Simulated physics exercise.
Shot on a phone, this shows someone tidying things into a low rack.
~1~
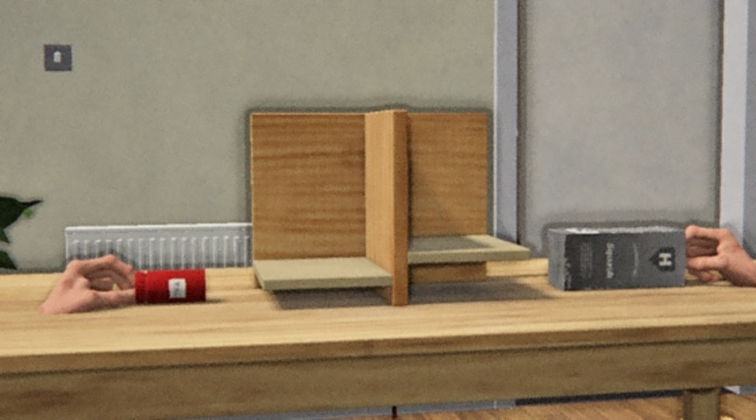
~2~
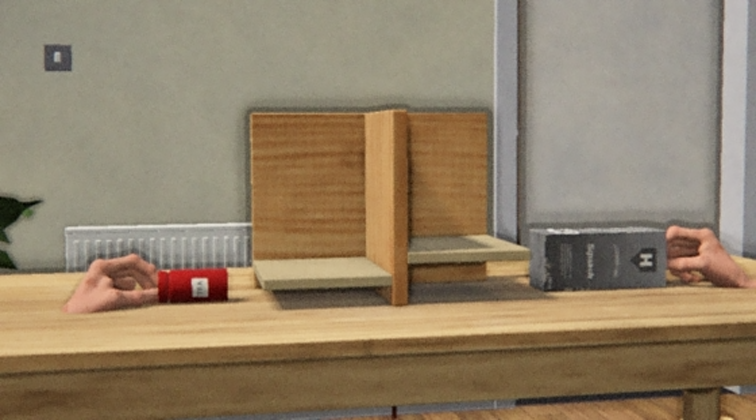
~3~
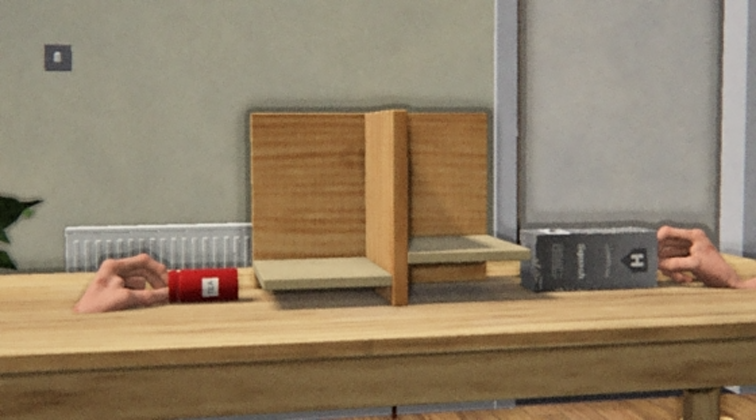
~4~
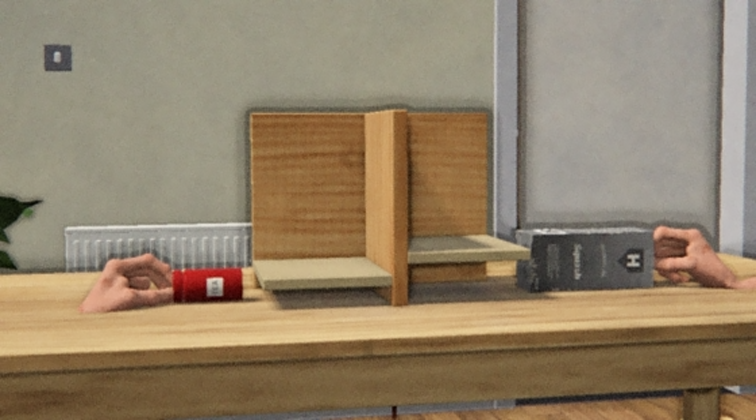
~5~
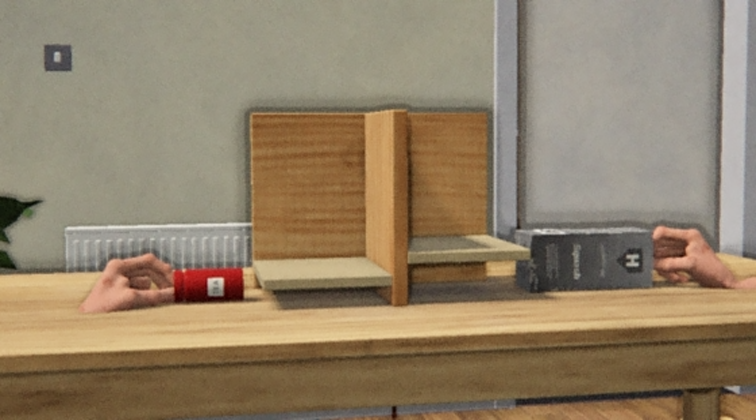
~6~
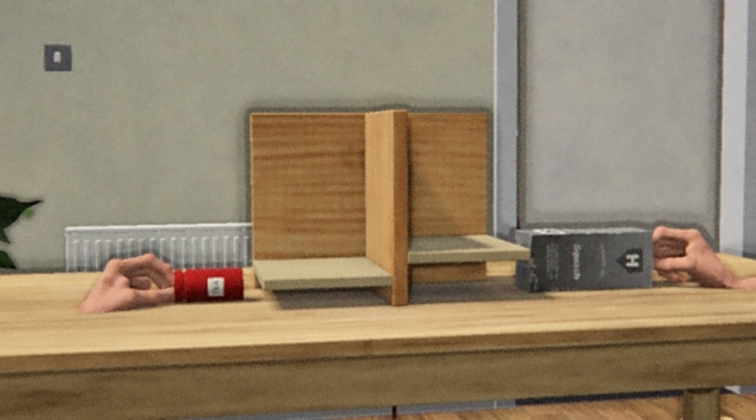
Two hands sliding a red shaker and a grey carton inward from either side of a low wooden shelf, then staying still.
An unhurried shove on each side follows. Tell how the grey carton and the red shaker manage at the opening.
I would say the grey carton snags on the edge, the red shaker snags on the edge.
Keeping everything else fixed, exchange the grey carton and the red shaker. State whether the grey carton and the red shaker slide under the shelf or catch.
For the grey carton it is a hang-up; for the red shaker it is a clean pass.
Then, 0.22 s after the last picture, grey carton sliding up to the opening near (576, 259); red shaker sliding up to the opening near (218, 285).
At rest, the grey carton catches on the edge, near (570, 259); the red shaker catches on the edge, near (225, 285).
